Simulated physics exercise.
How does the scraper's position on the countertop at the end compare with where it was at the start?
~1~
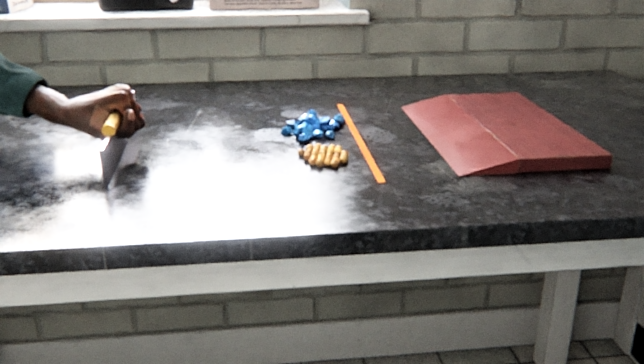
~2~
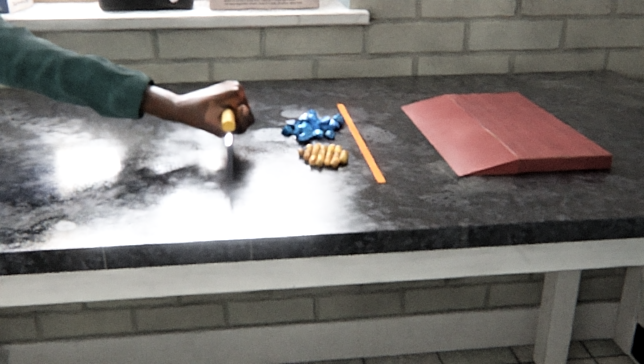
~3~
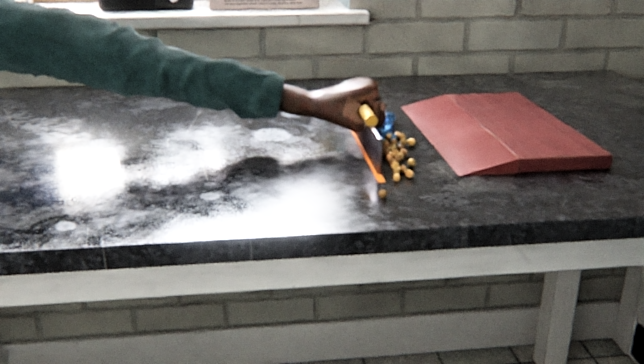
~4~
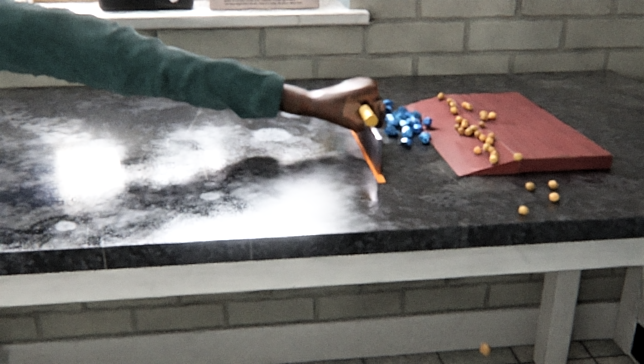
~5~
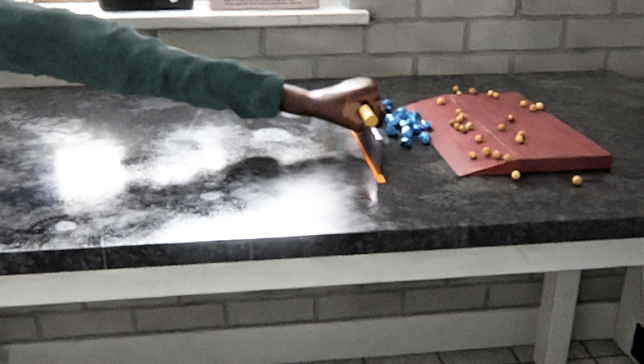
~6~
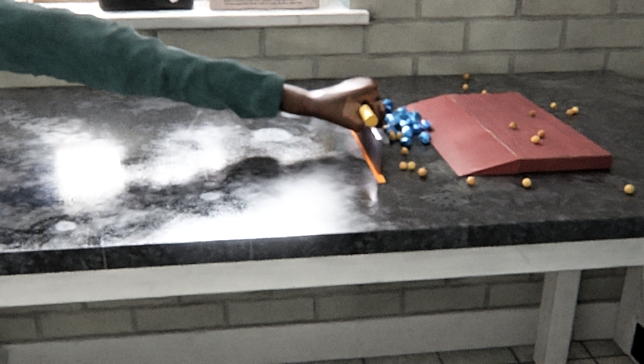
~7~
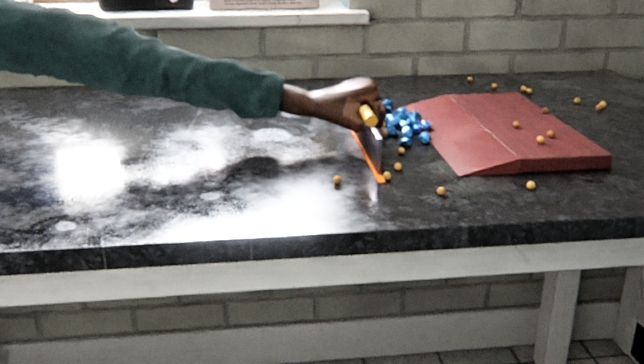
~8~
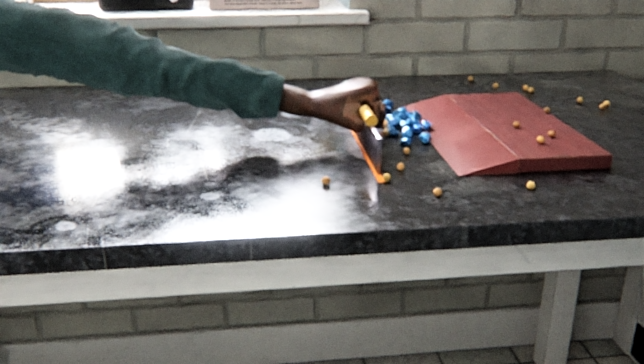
At the start the scraper is near the left side of the countertop, well away from the piles. At the end it is much farther right, held at the orange tape in front of the red ramp.
The clip opens on a dark countertop where a hand in a green sleeve holds a yellow-handled scraper, left of a blue pile, a tan pile, an orange strip of tape and a low red ramp. The hand sweeps the scraper right, pushing both piles past the tape, and stops there. The round tan pieces roll on, spreading up the ramp and around it, while the blue pieces stay bunched near its lower edge. A few tan ones roll back left towards the scraper. At the end, tan pieces lie scattered beyond, on and in front of the ramp.
